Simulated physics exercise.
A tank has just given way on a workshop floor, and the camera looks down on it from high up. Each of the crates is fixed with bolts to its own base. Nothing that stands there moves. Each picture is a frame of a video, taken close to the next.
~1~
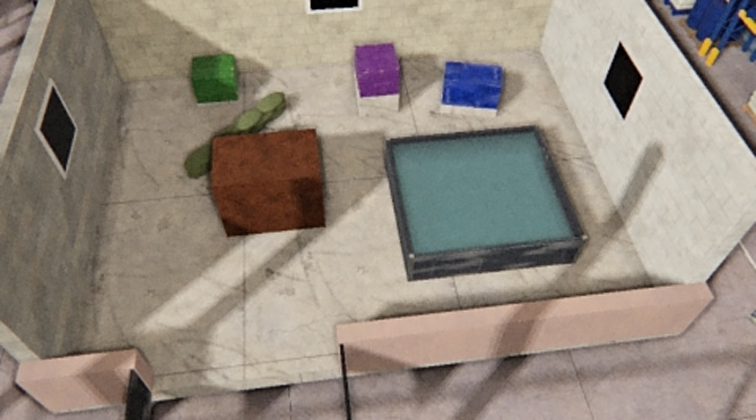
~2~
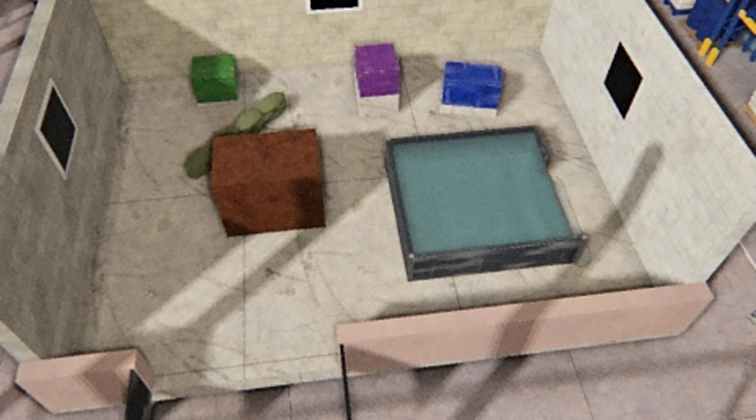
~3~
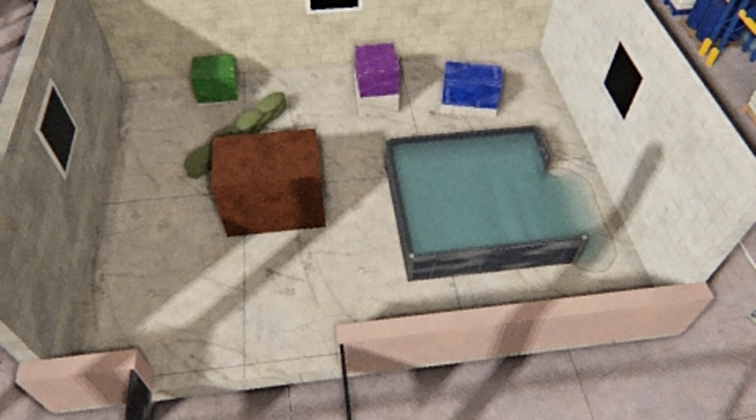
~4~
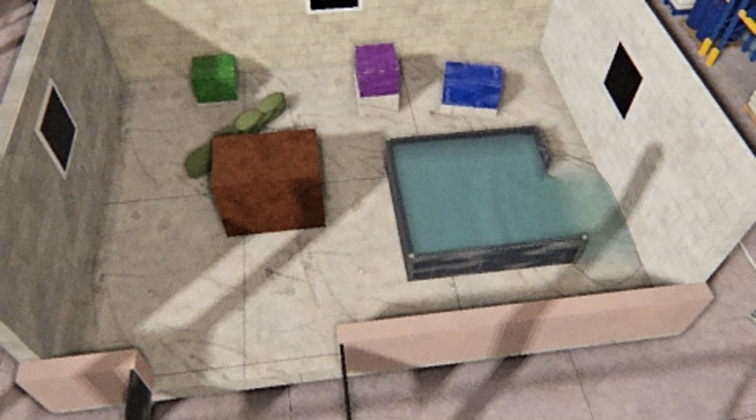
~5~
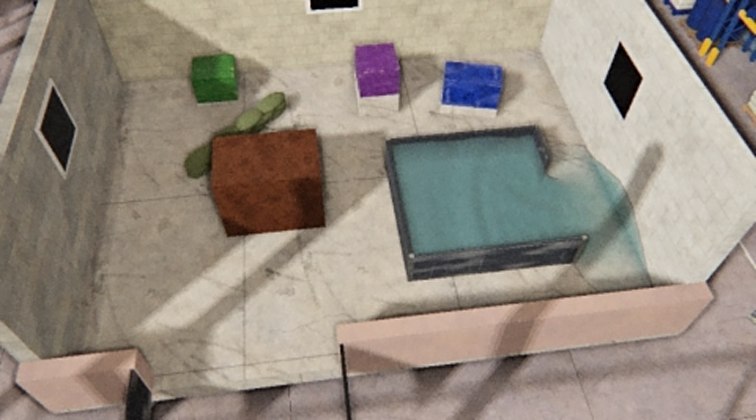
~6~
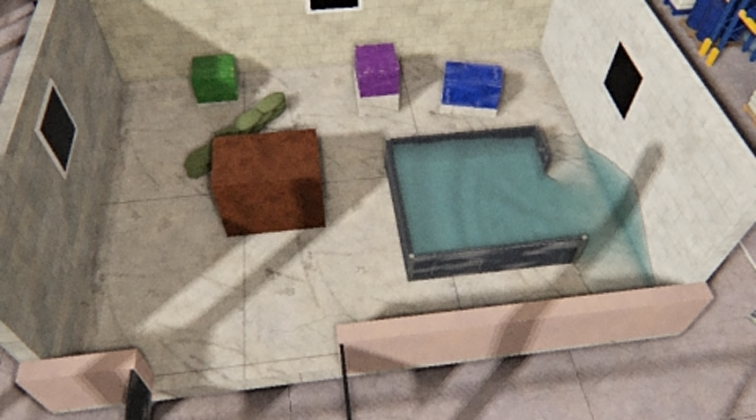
On a workshop floor with a brown block and smaller green, purple and blue boxes, a tank of still, bluish-green water gave way on its right side, and water poured out and spread toward the right wall.
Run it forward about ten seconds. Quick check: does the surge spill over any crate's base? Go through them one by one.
Result: Blue crate dry, purple crate dry, green crate wet.
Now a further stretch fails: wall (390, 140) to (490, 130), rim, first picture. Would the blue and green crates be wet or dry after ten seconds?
I expect blue goes wet while green goes wet.
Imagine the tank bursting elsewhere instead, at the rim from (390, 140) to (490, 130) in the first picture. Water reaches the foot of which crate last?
The crate marked green.
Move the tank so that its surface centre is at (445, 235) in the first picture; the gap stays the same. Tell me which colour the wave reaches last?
The green-painted one.
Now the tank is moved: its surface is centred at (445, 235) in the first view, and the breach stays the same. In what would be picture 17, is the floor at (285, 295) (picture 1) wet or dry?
That spot: Bare.
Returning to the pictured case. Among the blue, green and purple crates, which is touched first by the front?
My answer: The crate marked blue.
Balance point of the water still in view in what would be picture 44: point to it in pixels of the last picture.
That comes out near (439, 197).
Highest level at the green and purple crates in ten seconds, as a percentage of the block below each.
The first comes to 210 per cent and the second to 20 per cent.
A moment on, water covers 10 % of the floor; the blue crate not reached, the purple crate not reached, the green crate not reached.
Next, water covers 25 % of the floor; the blue crate water round its plinth, the purple crate not reached, the green crate not reached.
Then, water covers 40 % of the floor; the blue crate water round its plinth, the purple crate water round its plinth, the green crate not reached.
Later, water covers 70 % of the floor; the blue crate water round its plinth, the purple crate water round its plinth, the green crate water round its plinth.
In the end, water covers 95 % of the floor; the blue crate stayed above the water, the purple crate stayed above the water, the green crate was topped.
